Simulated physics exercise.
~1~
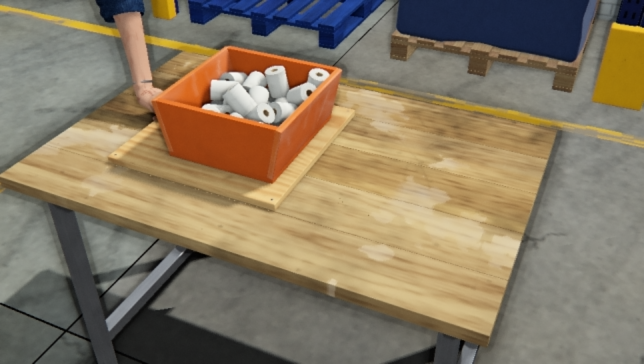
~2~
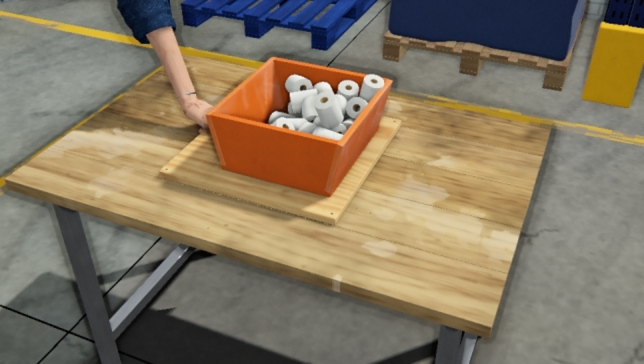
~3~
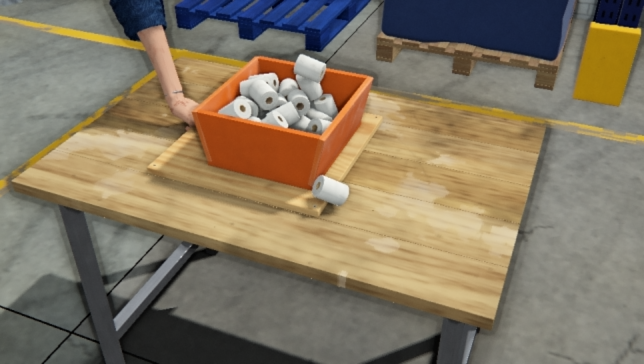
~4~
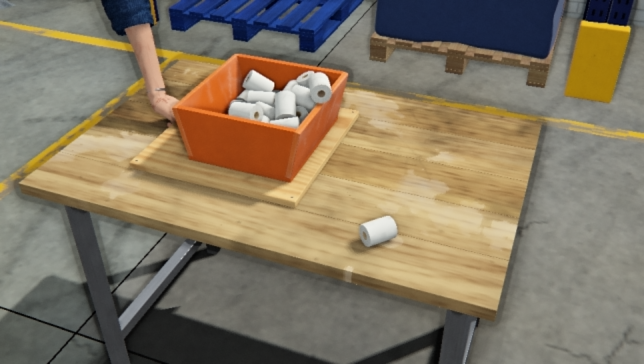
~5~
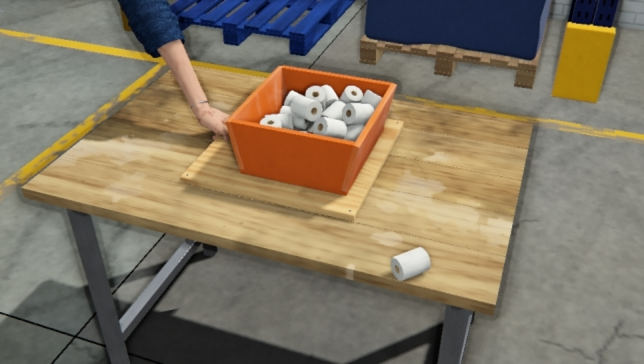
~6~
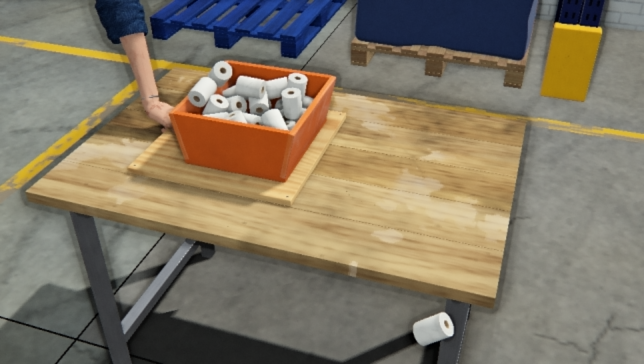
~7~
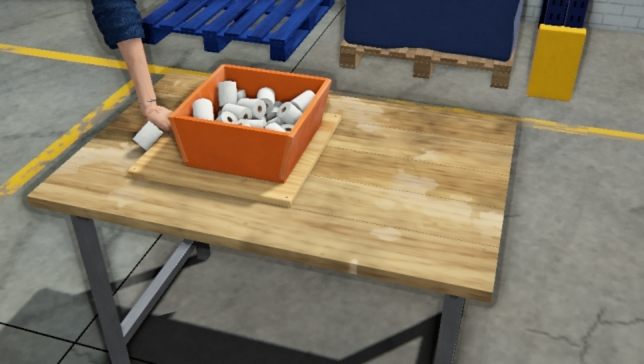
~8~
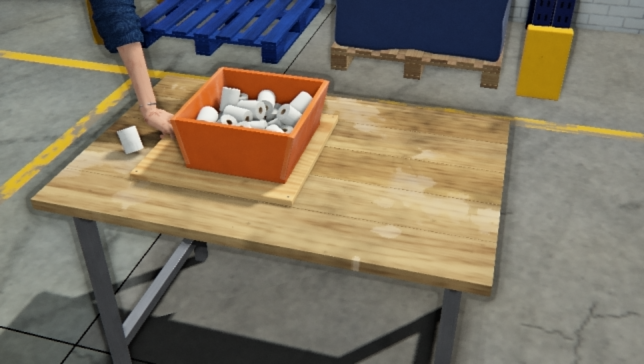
An orange tray shakes side to side on a board, spilling two white paper rolls.
